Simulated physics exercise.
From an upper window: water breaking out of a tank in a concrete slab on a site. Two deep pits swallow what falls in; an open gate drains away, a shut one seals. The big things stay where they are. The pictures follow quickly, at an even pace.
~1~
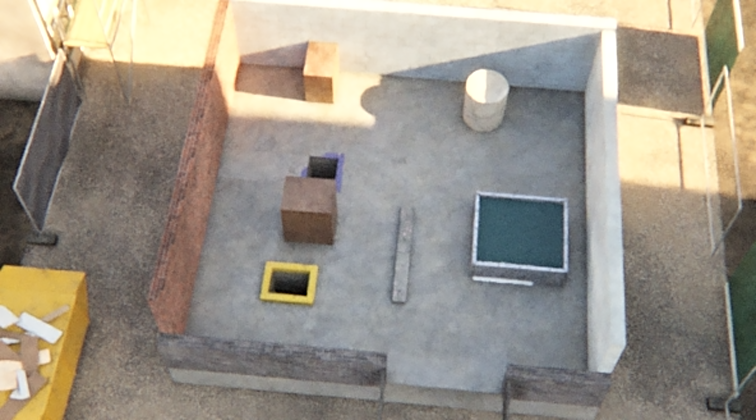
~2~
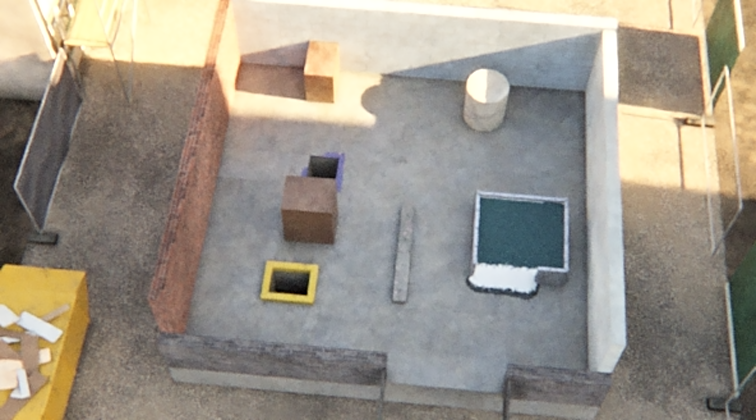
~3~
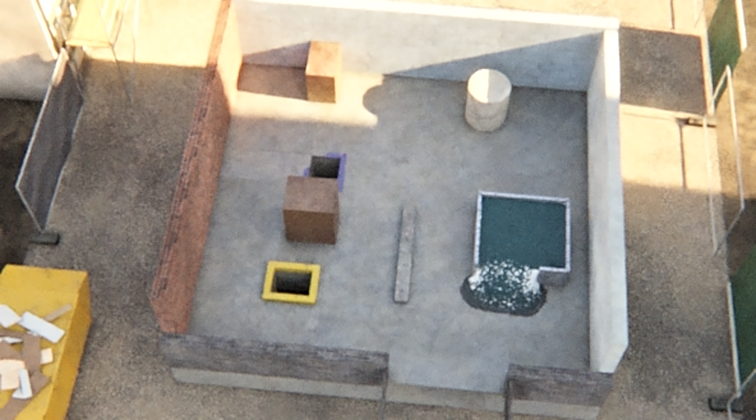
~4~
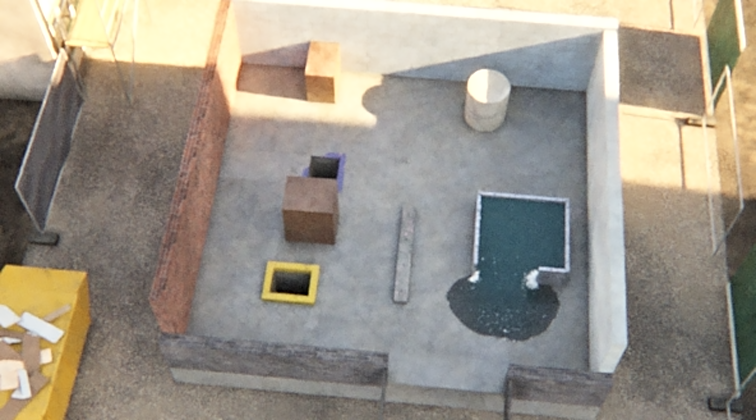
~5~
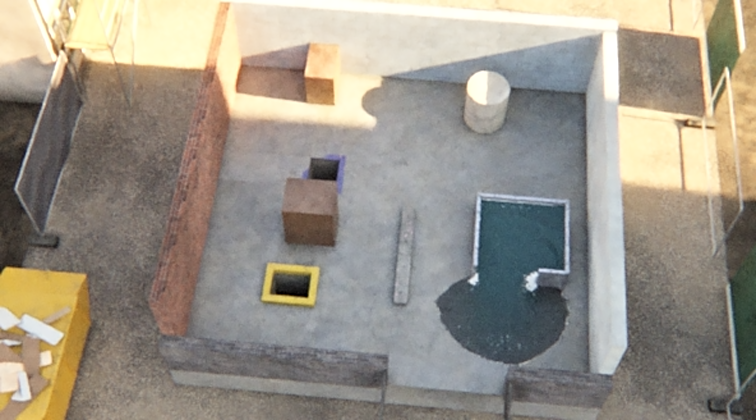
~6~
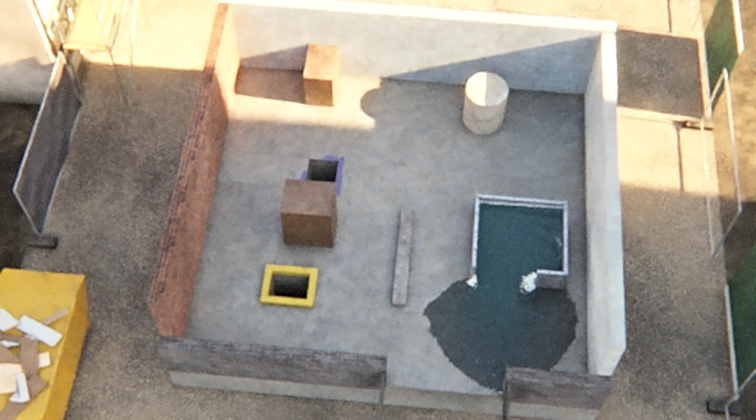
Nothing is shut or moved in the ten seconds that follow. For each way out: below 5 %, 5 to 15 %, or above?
The gate takes over 15 %; the blue pit takes under 5 %; the yellow pit takes under 5 %.
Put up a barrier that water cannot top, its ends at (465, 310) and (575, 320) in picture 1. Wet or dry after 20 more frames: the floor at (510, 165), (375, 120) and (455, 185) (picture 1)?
In turn: No water, not flooded, awash.
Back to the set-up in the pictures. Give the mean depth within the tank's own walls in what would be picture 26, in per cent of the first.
I make it 28 per cent.
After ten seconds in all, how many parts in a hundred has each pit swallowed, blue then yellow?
Roughly 0 per cent, then 0 per cent.
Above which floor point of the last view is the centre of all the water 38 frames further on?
I would point to (502, 292).
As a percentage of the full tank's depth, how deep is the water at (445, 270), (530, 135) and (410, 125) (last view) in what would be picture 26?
In turn 0, 0 and 0 in a hundred.
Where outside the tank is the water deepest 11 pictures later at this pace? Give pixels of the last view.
Close to (586, 391).
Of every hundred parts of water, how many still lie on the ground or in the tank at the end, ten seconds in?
Close to 42 %.
A moment on, water covers 15 % of the floor; the gate 5 %, the blue pit 0 %, the yellow pit 0 %.
Next, water covers 15 % of the floor; the gate 18 %, the blue pit 0 %, the yellow pit 0 %.
Then, water covers 20 % of the floor; the gate 32 %, the blue pit 0 %, the yellow pit 0 %.
Later, water covers 25 % of the floor; the gate 47 %, the blue pit 0 %, the yellow pit 0 %.
In the end, water covers 30 % of the floor; the gate 58 %, the blue pit 0 %, the yellow pit 0 %.
